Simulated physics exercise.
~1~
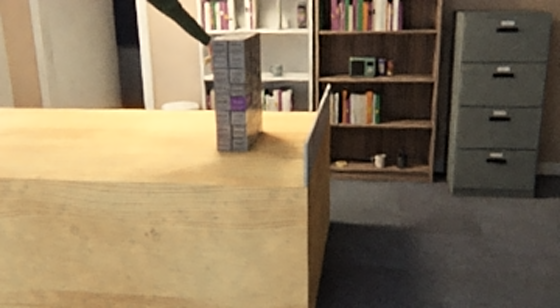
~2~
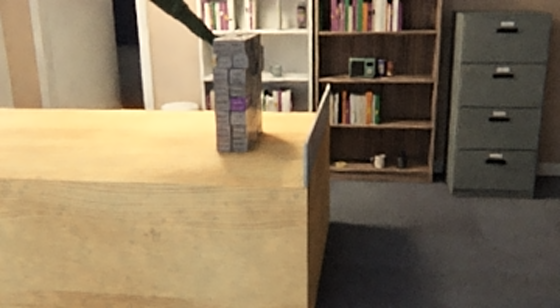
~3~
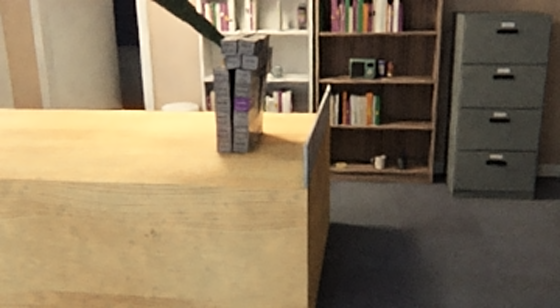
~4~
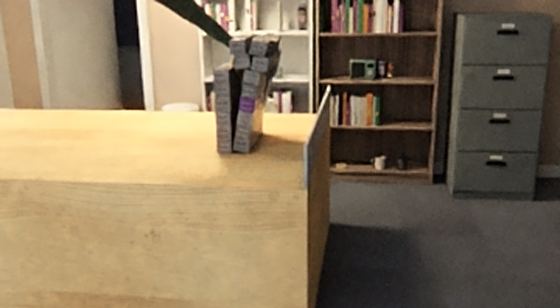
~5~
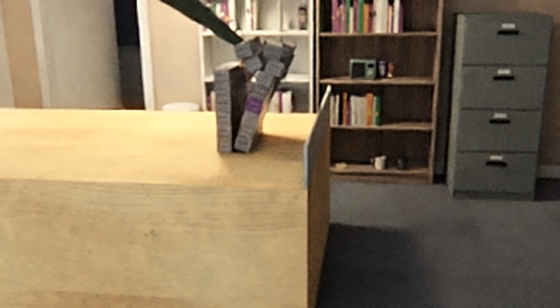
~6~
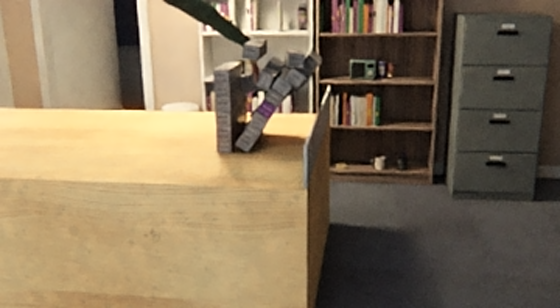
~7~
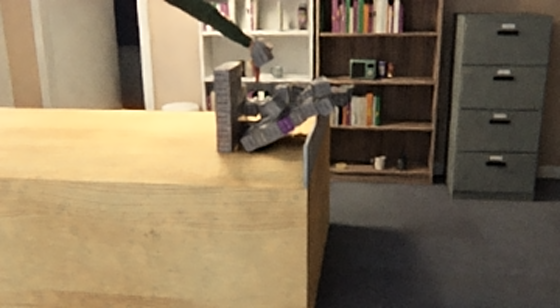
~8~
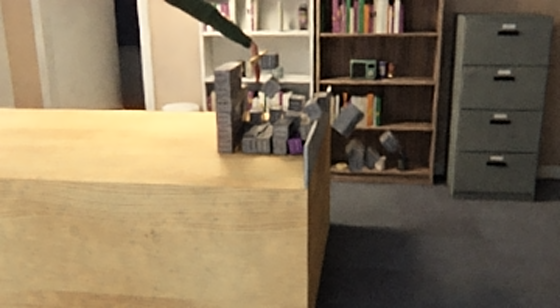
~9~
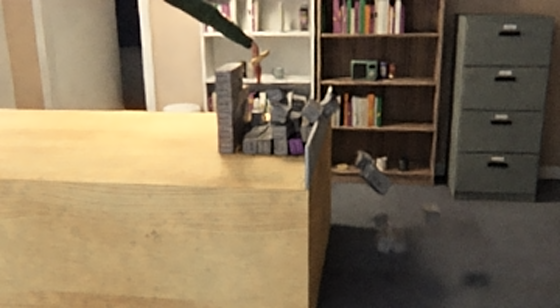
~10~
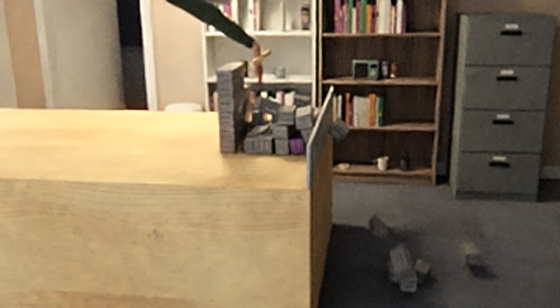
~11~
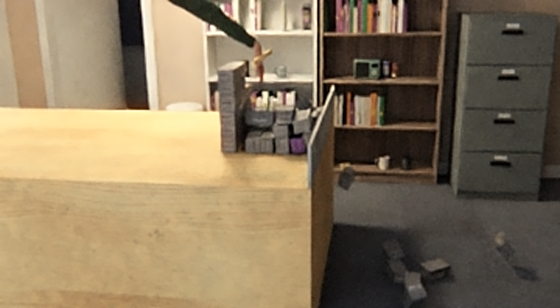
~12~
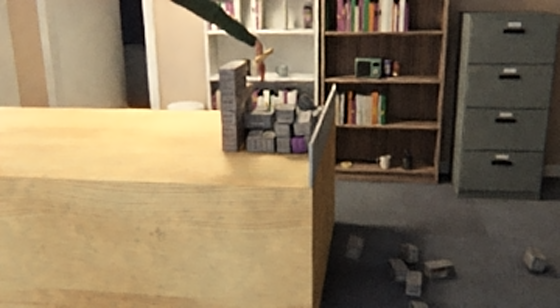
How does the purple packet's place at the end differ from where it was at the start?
At the start it sits upright within the neat stack. By the end it has moved right and lower, and lies on its side in the heap near the board at the bench's edge.
